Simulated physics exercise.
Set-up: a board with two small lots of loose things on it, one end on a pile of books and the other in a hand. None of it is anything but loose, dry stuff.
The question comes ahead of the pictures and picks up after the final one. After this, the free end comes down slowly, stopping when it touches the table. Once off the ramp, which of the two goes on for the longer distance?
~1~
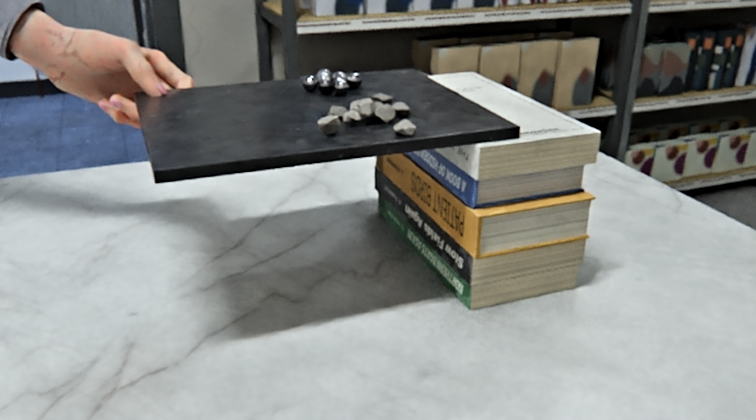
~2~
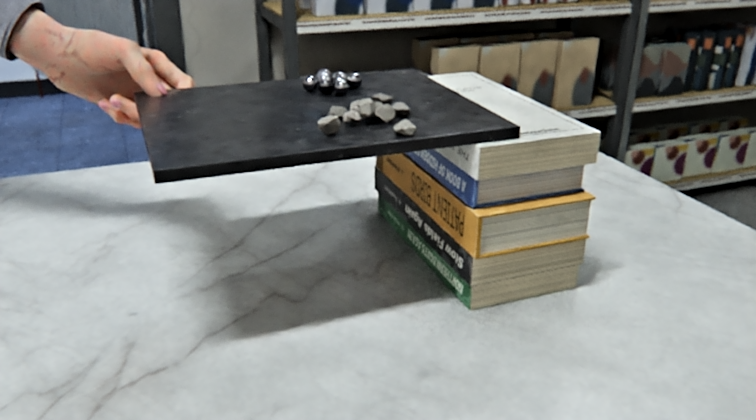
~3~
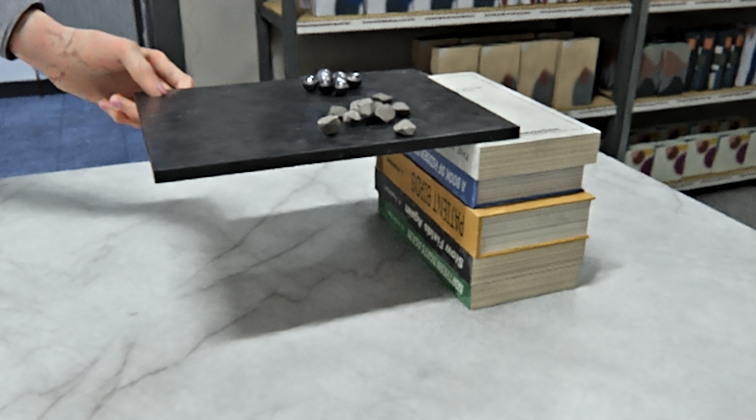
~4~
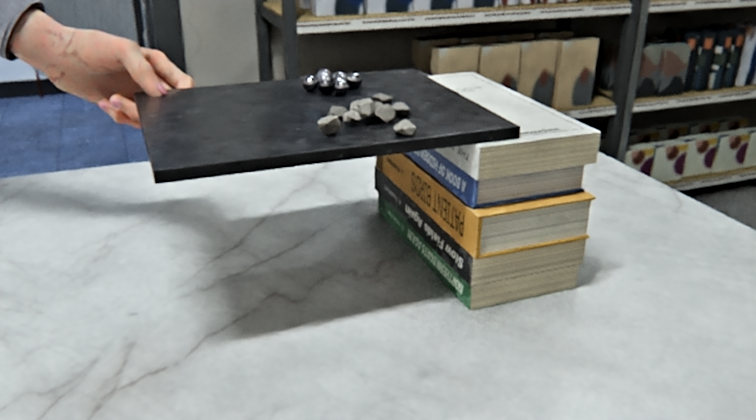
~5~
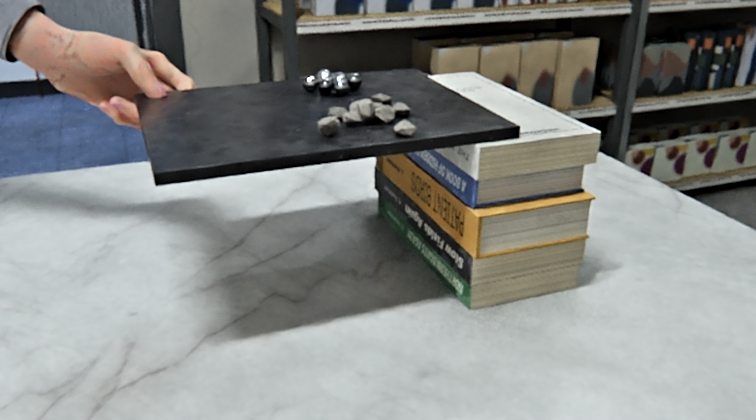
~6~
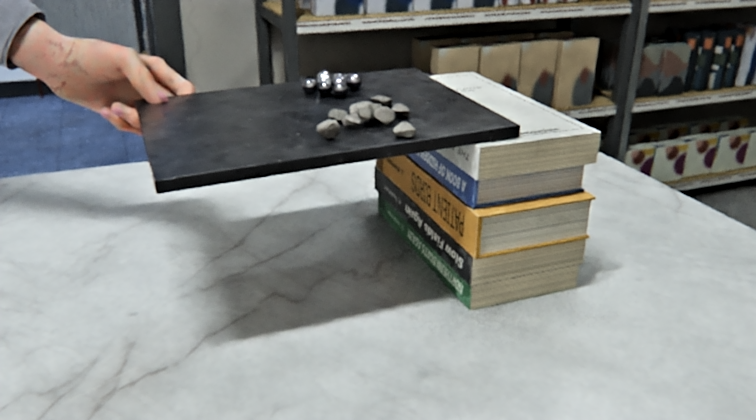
The far one.
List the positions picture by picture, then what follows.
The first frame shows held end of the board (166, 172), level; book pile (474, 117), tall, over half the board's length; near lot (373, 109), a few bits of gravel; far lot (340, 83), a few steel balls.
The second frame shows held end of the board (166, 172), level; far lot (340, 83).
The third frame shows held end of the board (166, 172), level; near lot (373, 109).
The fourth frame shows held end of the board (166, 172), level; far lot (340, 83).
The fifth frame shows held end of the board (166, 174), level; near lot (373, 110).
The sixth frame shows held end of the board (167, 181), down by 2°; book pile (474, 117); near lot (372, 112), not moving; far lot (340, 85), not moving.
Then, 0.64 s later than the last frame, board sloping at 22°; near lot every one still on the board; far lot every one still on the board.
Then, 1.21 s later than the last frame, board sloping at 38°; near lot roughly two thirds still on the board; far lot mostly one to two board lengths out.
Then, 1.69 s later than the last frame, board resting at 39°; near lot mostly at the foot of the board; far lot mostly more than two board lengths out, roughly a quarter gone off the table.
When it is over, board resting at 39°; near lot mostly at the foot of the board; far lot mostly more than two board lengths out, the larger part gone off the table; the far lot has gone farther.
